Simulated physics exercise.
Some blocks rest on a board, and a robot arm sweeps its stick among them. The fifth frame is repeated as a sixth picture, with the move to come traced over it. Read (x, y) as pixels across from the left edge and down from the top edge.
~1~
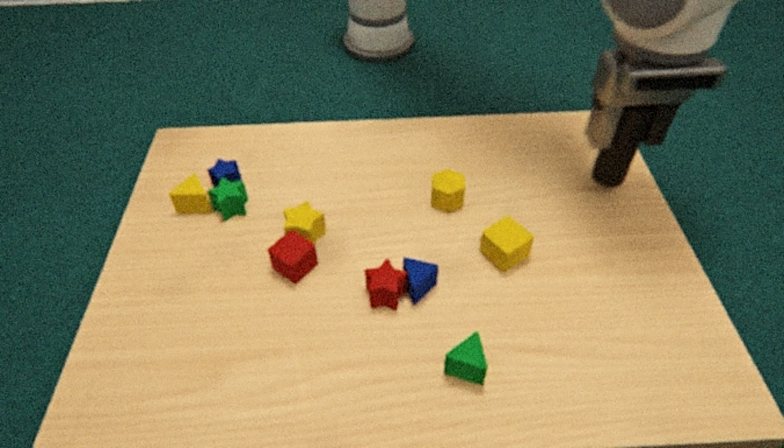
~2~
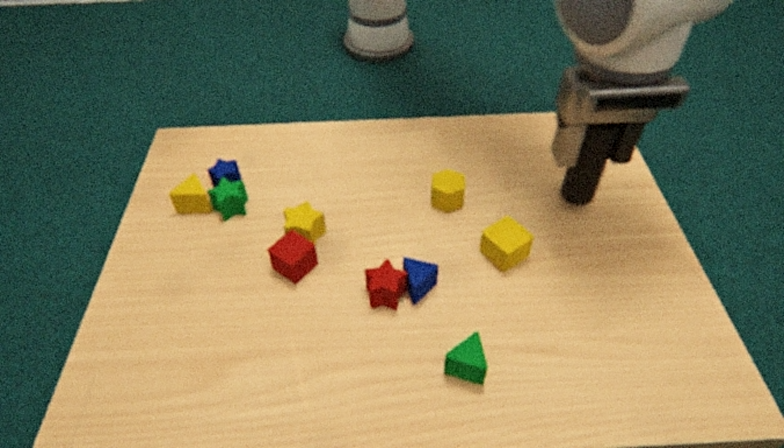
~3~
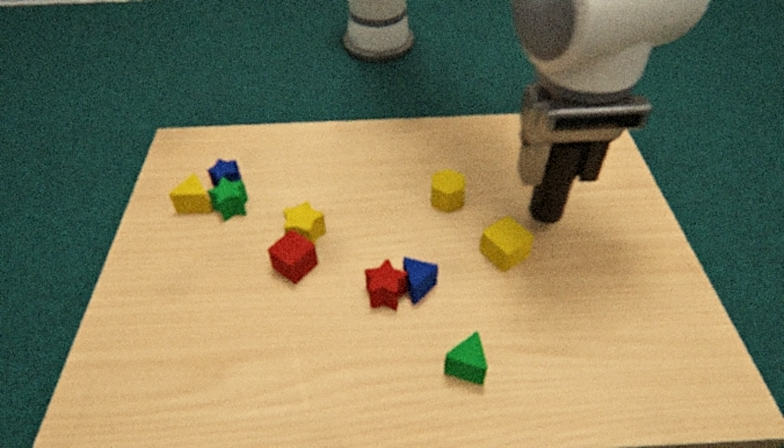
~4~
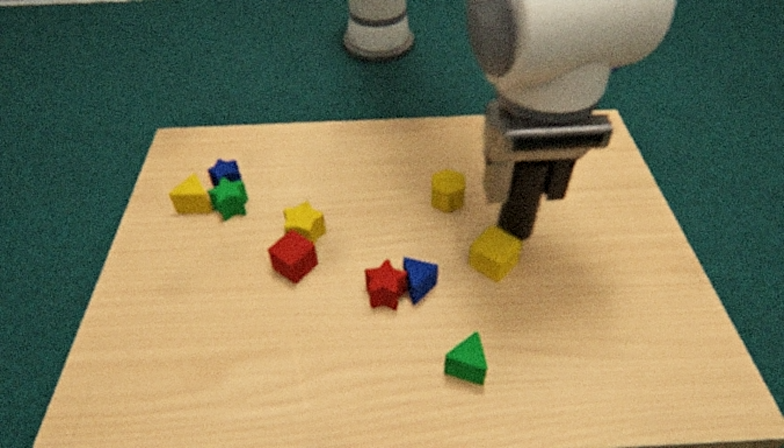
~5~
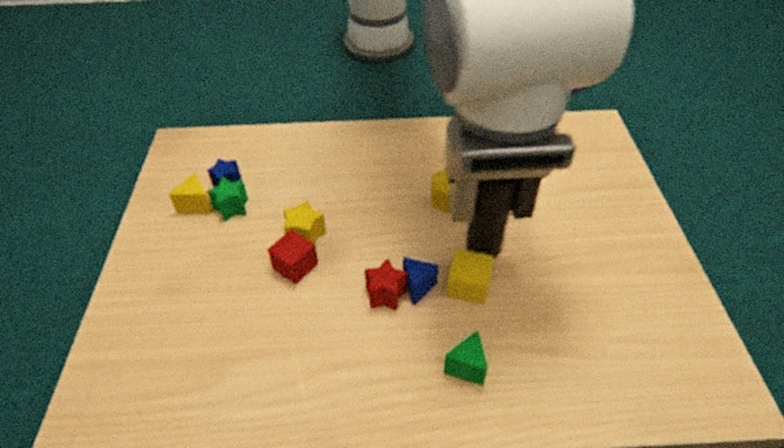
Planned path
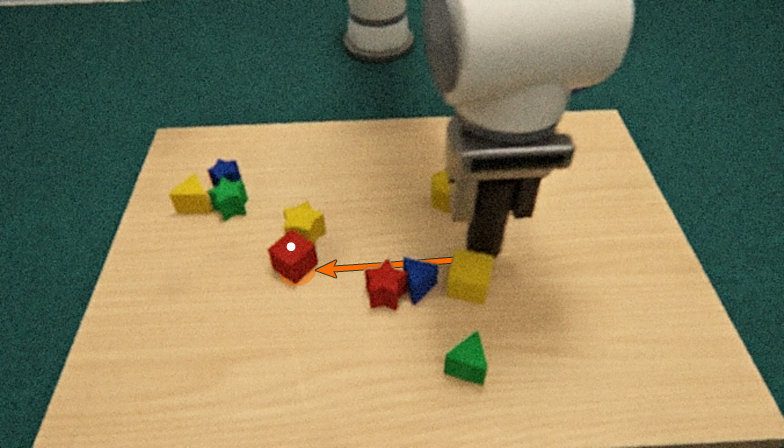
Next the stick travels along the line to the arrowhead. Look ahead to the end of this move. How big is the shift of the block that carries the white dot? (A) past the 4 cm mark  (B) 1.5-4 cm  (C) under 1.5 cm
It's B.
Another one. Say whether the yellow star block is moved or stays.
It's unmoved.
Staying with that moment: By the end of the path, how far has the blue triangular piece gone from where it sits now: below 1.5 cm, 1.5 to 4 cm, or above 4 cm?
It ends under 1.5 cm away.
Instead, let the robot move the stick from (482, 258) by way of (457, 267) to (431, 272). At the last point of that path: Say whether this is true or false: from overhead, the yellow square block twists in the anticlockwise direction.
That statement is accurate.
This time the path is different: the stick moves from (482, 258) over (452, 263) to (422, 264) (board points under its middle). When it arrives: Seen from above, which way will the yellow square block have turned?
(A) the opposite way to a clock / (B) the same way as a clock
The correct letter is A.
The line goes in a line from (482, 258) to (298, 271); the dot is on the red square block.
What follows on the original path. One third of the way, stick (421, 253); yellow square block (464, 272), turned 20° anticlockwise.
Two thirds of the way, stick (358, 257); red star block (376, 278), turned 40° anticlockwise; yellow square block (464, 272), turned 20° anticlockwise.
At the end, stick (296, 261); red square block (259, 245); yellow star block unmoved; red star block (376, 278), turned 40° anticlockwise; blue triangular piece unmoved; yellow square block (464, 272), turned 20° anticlockwise.
